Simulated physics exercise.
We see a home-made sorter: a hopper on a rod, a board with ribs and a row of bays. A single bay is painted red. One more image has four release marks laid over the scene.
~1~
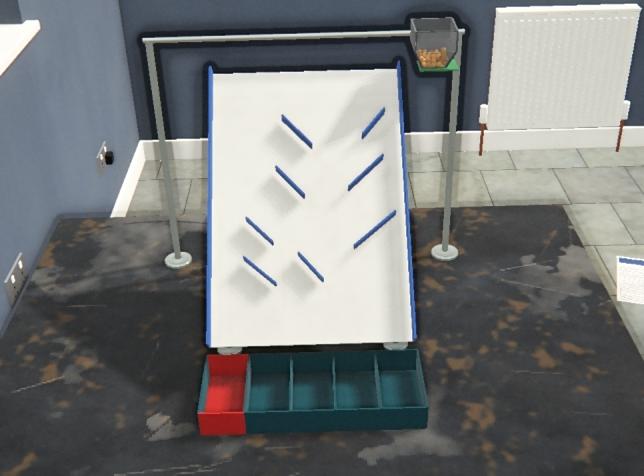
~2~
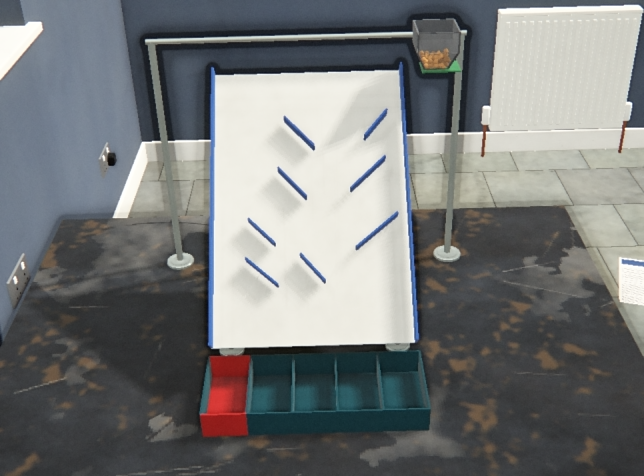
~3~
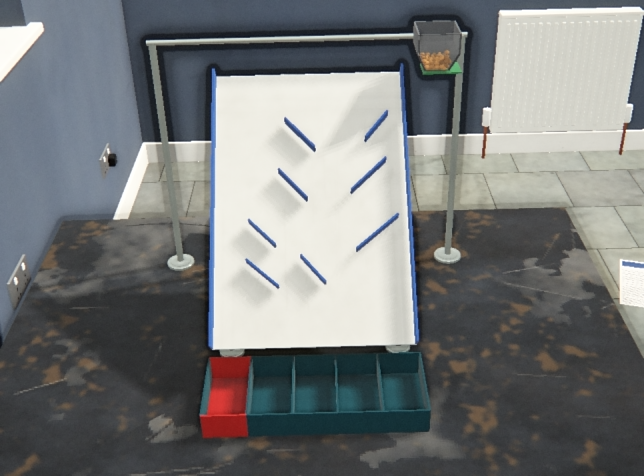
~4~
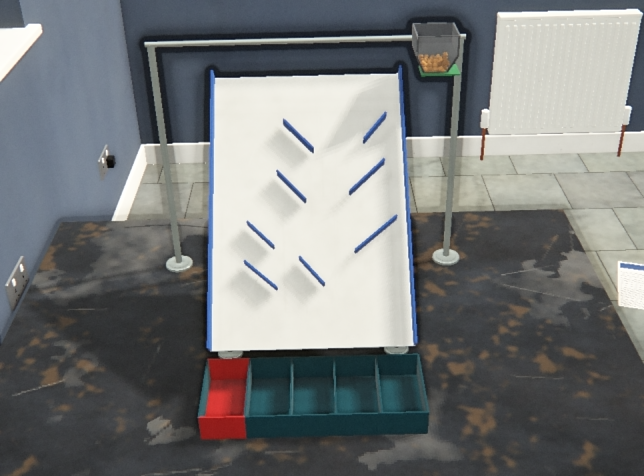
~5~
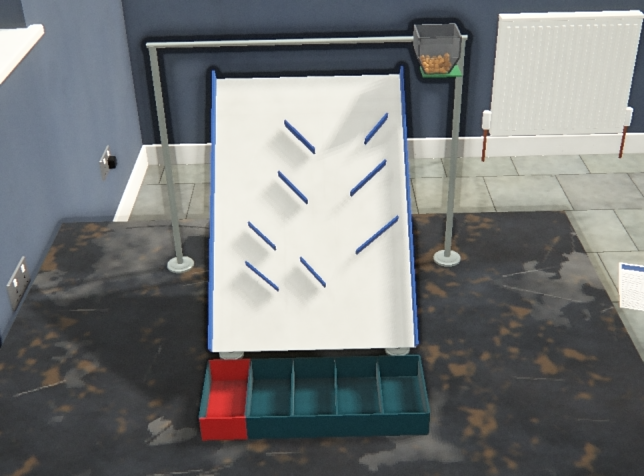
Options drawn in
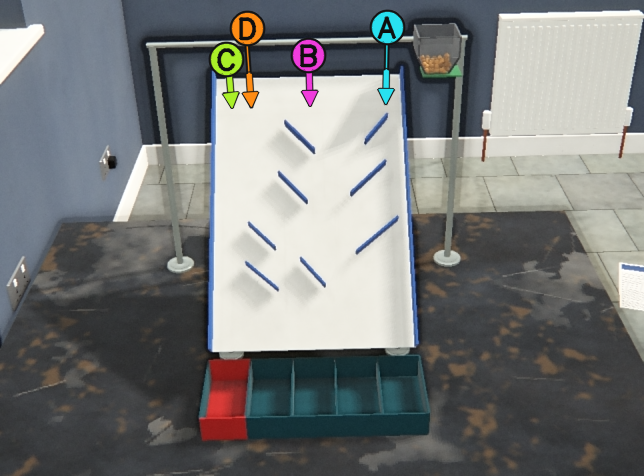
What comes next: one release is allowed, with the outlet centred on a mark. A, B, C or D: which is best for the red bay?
The best mark is C.
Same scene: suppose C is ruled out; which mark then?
That is mark D.
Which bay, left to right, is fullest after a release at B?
It is the fourth one.
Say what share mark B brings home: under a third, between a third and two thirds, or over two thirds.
It is under a third.
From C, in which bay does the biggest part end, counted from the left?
The first from the left.
On the marked copy, mark A meets the board at (385, 98); mark B meets the board at (310, 100); mark C meets the board at (231, 102); mark D meets the board at (251, 101).
Choosing A, none in the red bay, nearly all in other bays.
Choosing B, none in the red bay, all in other bays.
Choosing C, most in the red bay, about a quarter in other bays, a stray few outside the box.
Choosing D, about half in the red bay, about half in other bays, a stray few outside the box.
